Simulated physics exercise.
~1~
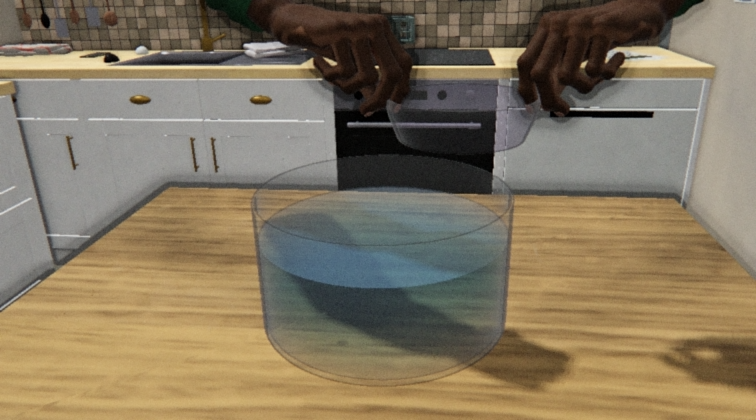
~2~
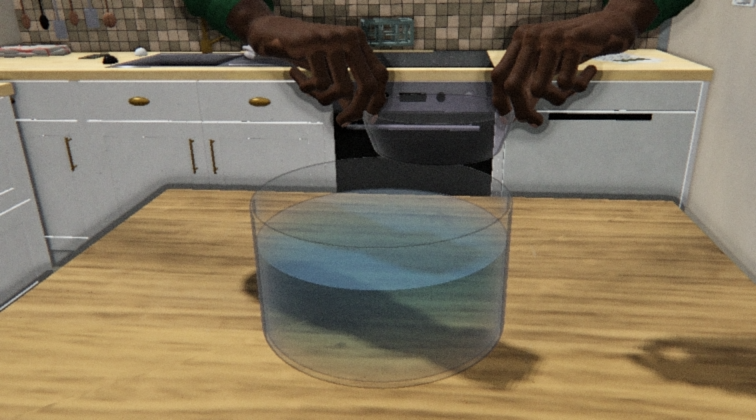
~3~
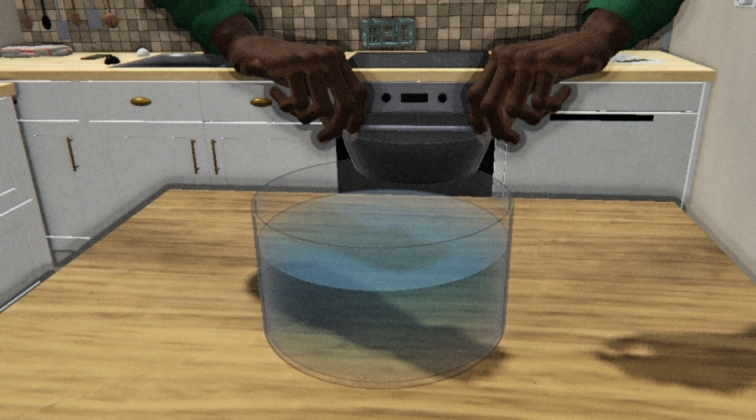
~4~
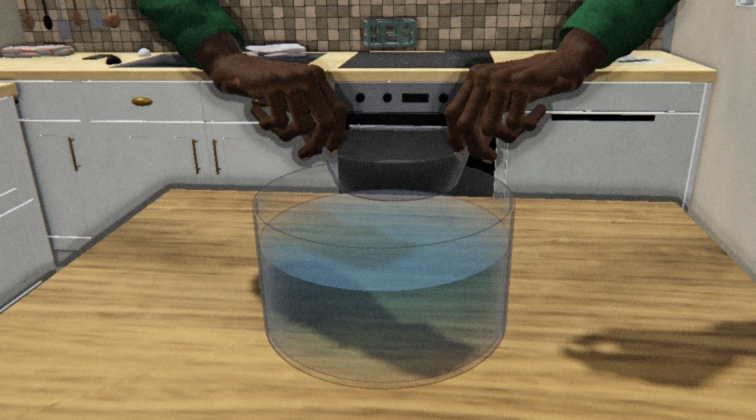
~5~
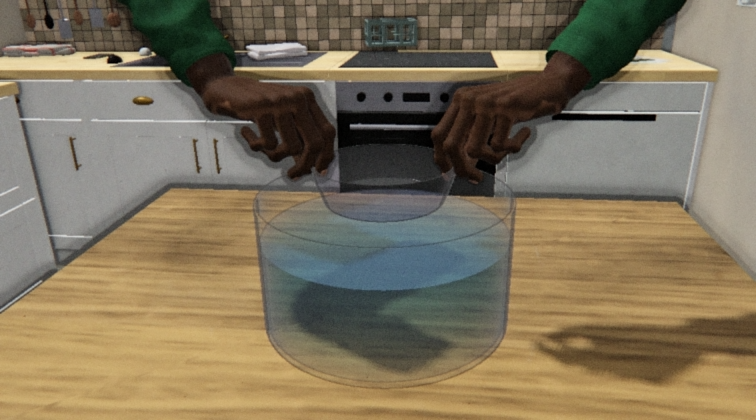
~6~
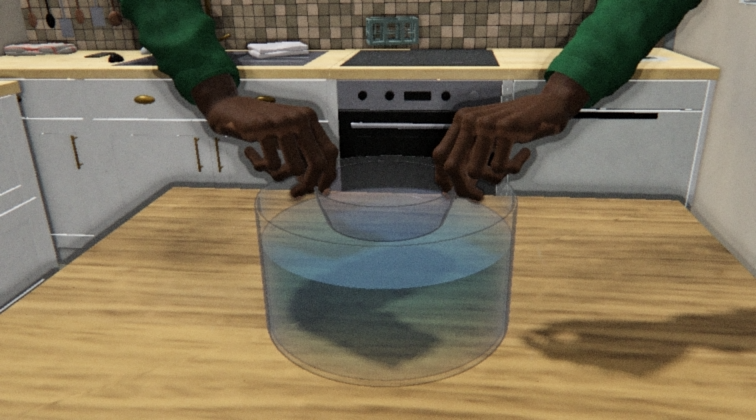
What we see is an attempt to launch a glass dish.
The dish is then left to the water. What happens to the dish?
It stays afloat.
Next, the dish dips into the water.
After that, it bobs and steadies.
Finally, the dish floats with about half of its side showing.
